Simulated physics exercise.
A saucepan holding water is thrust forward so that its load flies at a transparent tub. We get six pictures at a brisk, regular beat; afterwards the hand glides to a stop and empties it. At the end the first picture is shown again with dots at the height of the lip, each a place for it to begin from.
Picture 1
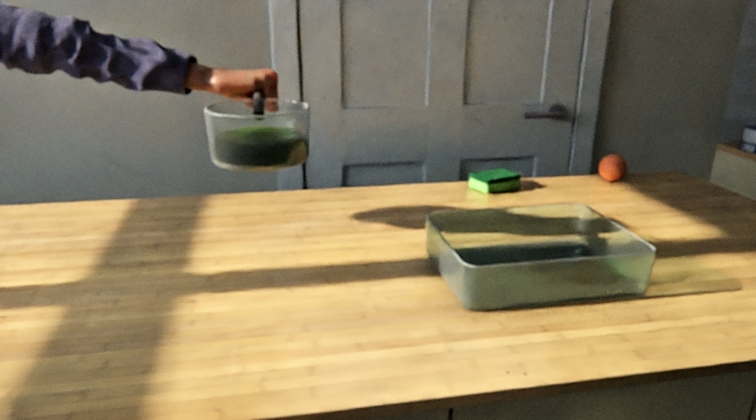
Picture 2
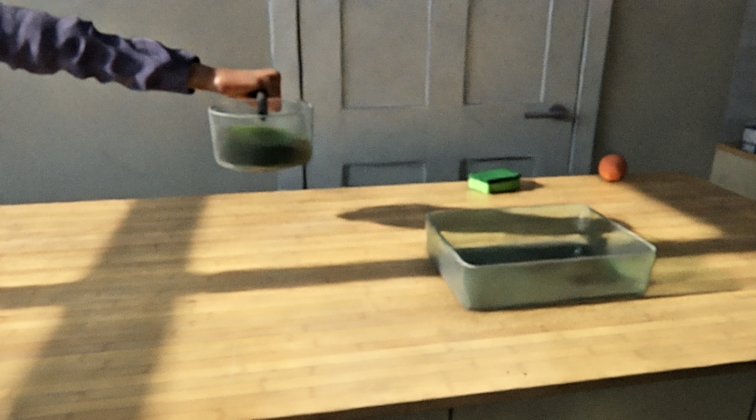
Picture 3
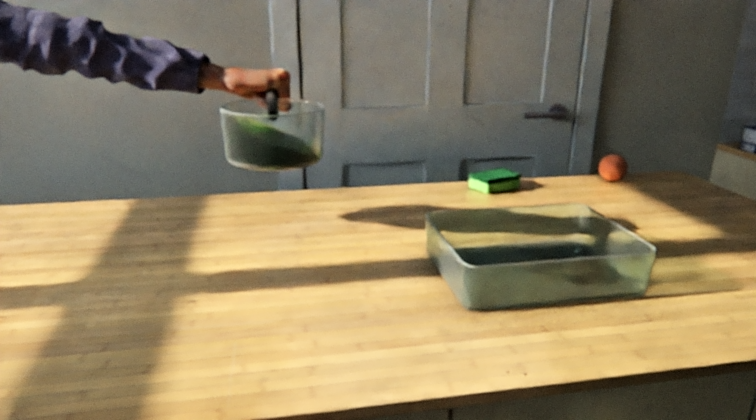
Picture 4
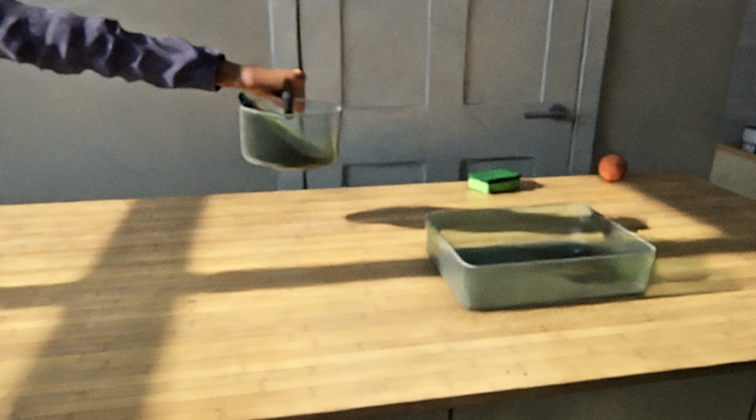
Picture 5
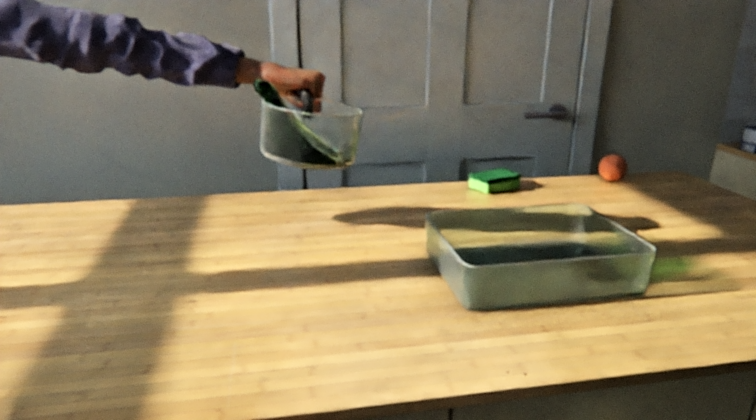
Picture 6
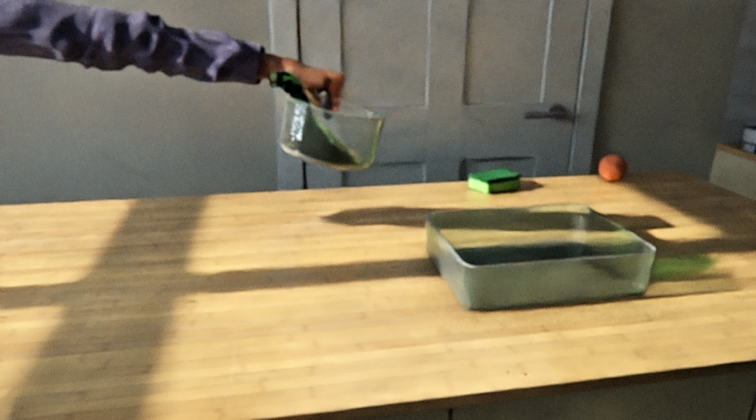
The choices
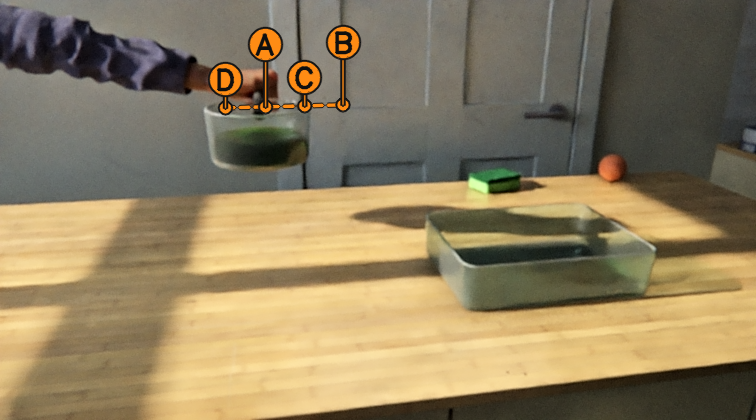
A hand moves a clear pan of green liquid rightward above a table, tilting it slightly.
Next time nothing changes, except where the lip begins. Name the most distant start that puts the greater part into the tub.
Use spot B.
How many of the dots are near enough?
One of the four.
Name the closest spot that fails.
Spot C.
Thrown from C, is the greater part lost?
Yes, that goes wrong.
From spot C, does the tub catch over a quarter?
Yes.
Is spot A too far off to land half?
Yes.
On the marked copy, A at (265, 106); B at (343, 104); C at (304, 105); D at (225, 107).
With A, about 35 % lands in the tub, 55 % falls short and 10 % goes beside or beyond.
With B, about 63 % lands in the tub, 11 % falls short and 26 % goes beside or beyond.
With C, about 36 % lands in the tub, 46 % falls short and 18 % goes beside or beyond.
With D, about 27 % lands in the tub, 63 % falls short and 9 % goes beside or beyond.
